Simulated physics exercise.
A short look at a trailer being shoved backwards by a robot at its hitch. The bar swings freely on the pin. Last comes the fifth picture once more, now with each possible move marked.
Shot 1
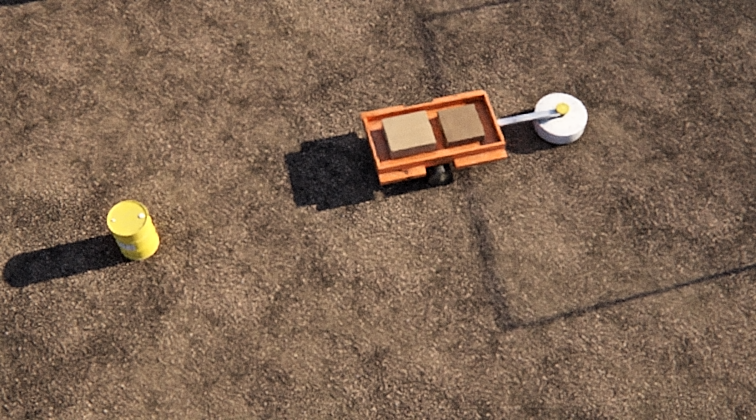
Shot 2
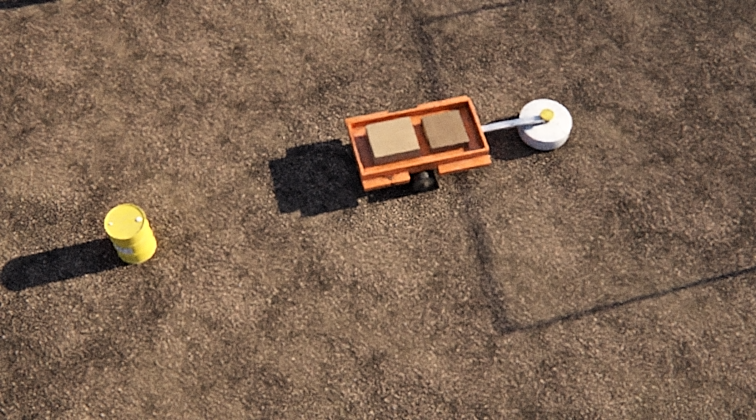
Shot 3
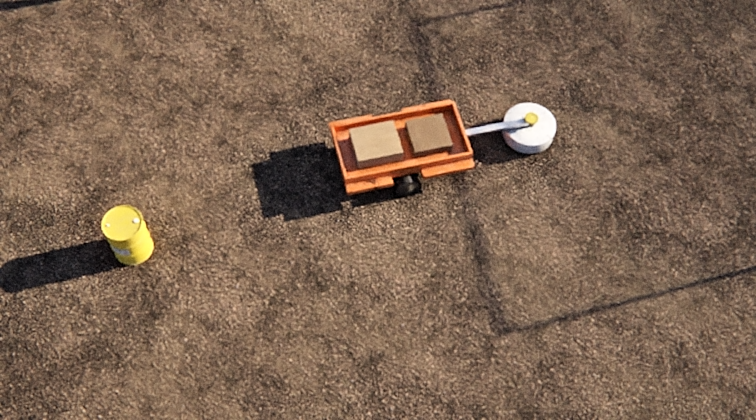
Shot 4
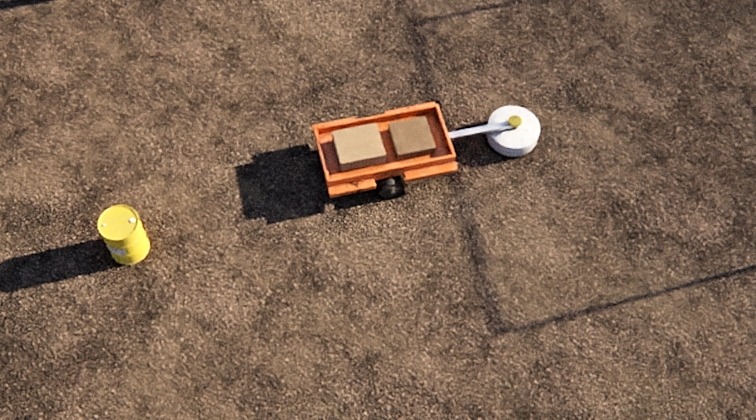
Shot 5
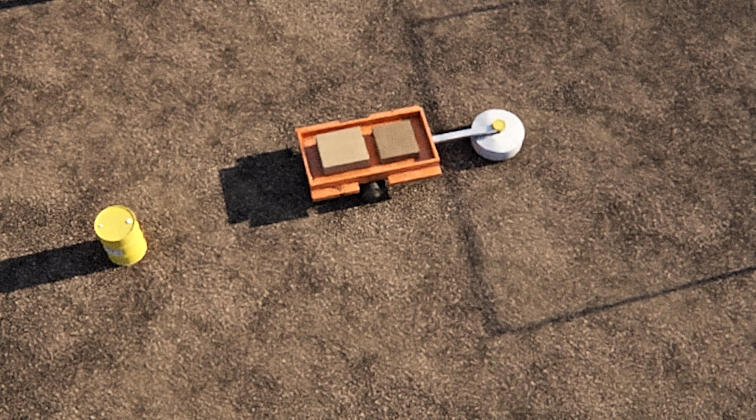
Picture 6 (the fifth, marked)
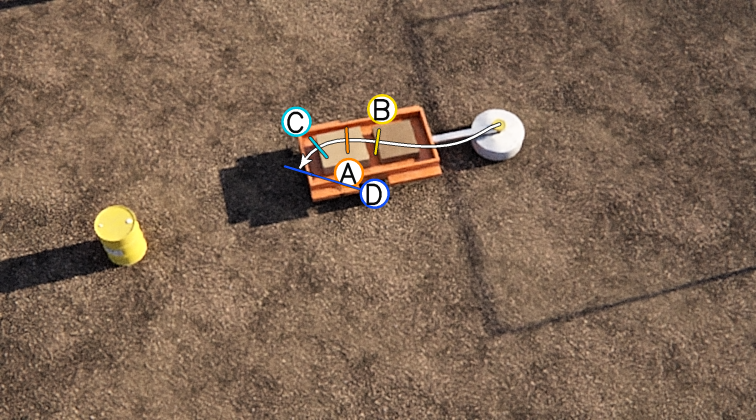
On rough brown ground, a round white robot pushes an orange trailer carrying two boxes backwards to the left, towards a yellow keg.
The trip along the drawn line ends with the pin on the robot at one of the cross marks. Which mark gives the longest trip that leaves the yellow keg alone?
Stop at A.
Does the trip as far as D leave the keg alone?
For that mark, no.
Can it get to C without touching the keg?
No.
On the marked copy, A at (347, 140); B at (377, 142); C at (318, 147); D at (299, 171); the route from (499, 124) via (397, 144) to (300, 168).
Following A. Soon after the start, robot (449, 153), cart (313, 159).
Later, robot (393, 152), cart (257, 165).
In the end, robot (347, 148), cart (211, 173); nothing has been touched.
As for the rest, B is safe but short; C is too far, the keg has been hit; D is too far, the keg has been hit.
